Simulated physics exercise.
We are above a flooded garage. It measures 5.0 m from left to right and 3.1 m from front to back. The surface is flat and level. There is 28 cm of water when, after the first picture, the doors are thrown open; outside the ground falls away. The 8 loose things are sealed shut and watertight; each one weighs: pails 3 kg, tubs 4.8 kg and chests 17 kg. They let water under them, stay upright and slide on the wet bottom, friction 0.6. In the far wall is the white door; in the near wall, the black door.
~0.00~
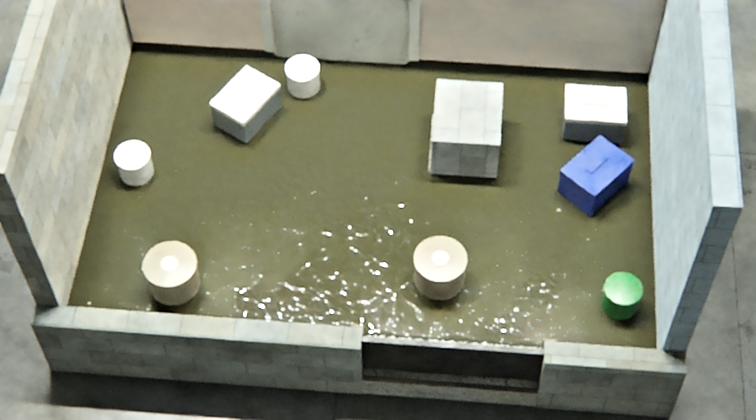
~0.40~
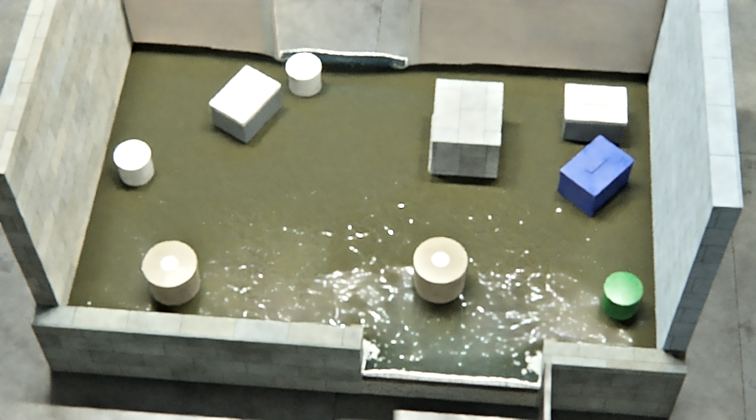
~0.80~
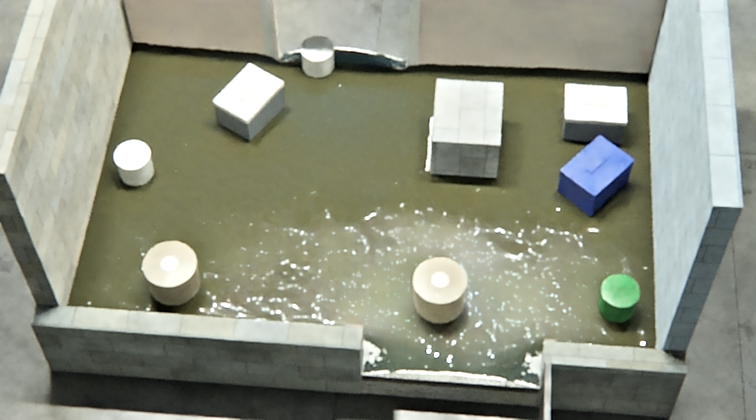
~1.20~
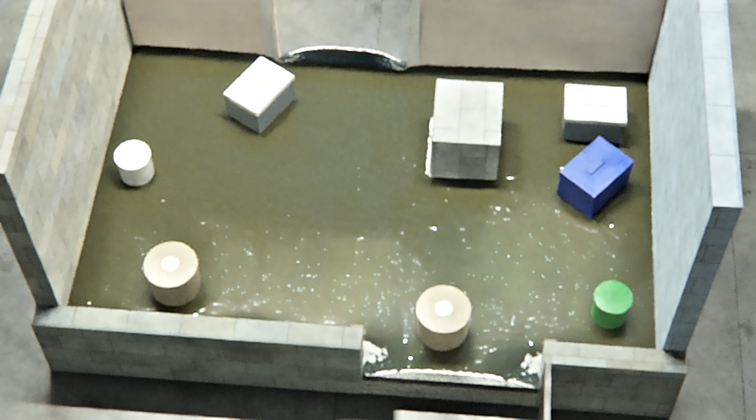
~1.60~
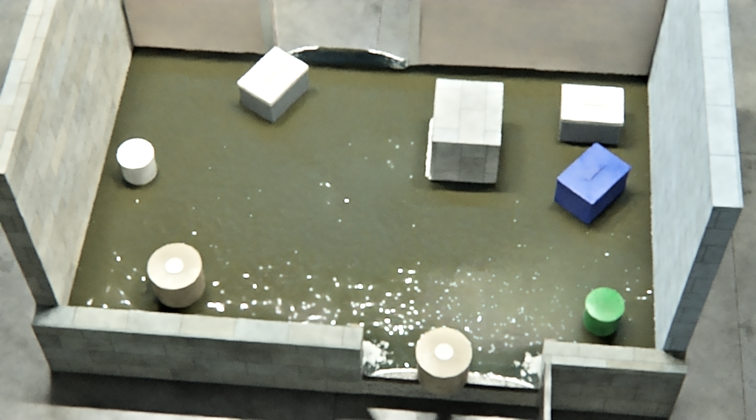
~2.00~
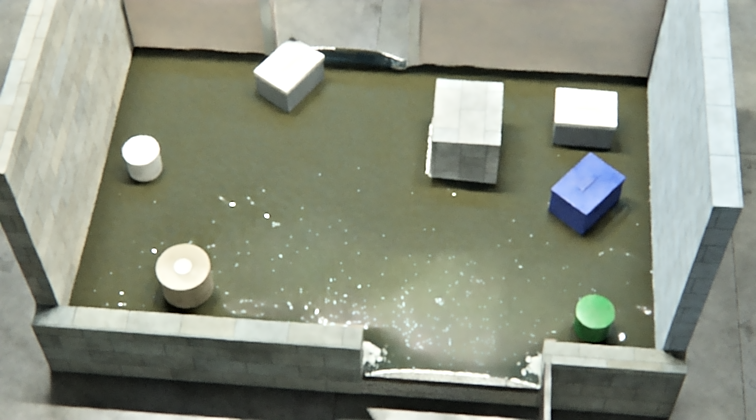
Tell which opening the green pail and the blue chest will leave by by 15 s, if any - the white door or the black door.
The green pail leaves by black door. The blue chest leaves by black door.
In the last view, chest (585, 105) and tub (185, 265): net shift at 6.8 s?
Put simply, 30 cm for the first and 80 cm for the second.
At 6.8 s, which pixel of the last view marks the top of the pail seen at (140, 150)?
It should be close to pixel (189, 130).
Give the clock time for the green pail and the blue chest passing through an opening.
The first at around 4.0 s, the second at around 9.5 s.
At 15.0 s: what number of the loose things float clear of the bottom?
At that point I count 1.
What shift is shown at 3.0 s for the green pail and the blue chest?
Close to 60 and 40 centimetres by then.
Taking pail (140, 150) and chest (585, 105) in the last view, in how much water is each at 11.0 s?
9 and 10 cm.
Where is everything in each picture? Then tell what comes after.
In the first picture, the green pail at (624, 288) floats; the blue chest at (597, 165) floats; 28 cm deep round most things; 0 of 8 have shifted.
In the second picture, the green pail at (624, 288) floats; the blue chest at (597, 165), afloat; 28 cm deep round most things; 1 of 8 have shifted.
In the third picture, the green pail at (621, 291), afloat; the blue chest at (597, 165) floats; about 3960 L in view; 3 of 8 have shifted.
In the fourth picture, the green pail at (614, 297), afloat, 10 cm from its start; the blue chest at (597, 166) floats; 26 cm deep round most things; 4 of 8 have shifted.
In the fifth picture, the green pail at (605, 304) floats, 20 cm from its start; the blue chest at (594, 173), afloat, 7 cm from its start; 24 cm deep round most things; 5 of 8 have shifted.
In the sixth picture, the green pail at (595, 312) floats, 31 cm from its start; the blue chest at (588, 183) floats, 17 cm from its start; about 3400 L in view; 8 of 8 have shifted.
After 3.0 s the green pail is near (564, 324), 0.6 m from its start, afloat; the blue chest is near (579, 206), 0.4 m from its start, afloat; 3 of 8 are out; 5 afloat.
After 6.8 s the green pail has gone out by the black door; the blue chest is near (556, 263), 1.0 m from its start, afloat; 4 of 8 are out; 4 afloat.
After 11.0 s the green pail has gone out by the black door; the blue chest has gone out by the black door; 5 of 8 are out; 3 afloat.
After 15.0 s the green pail has gone out by the black door; the blue chest has gone out by the black door; 6 of 8 are out; 1 afloat.
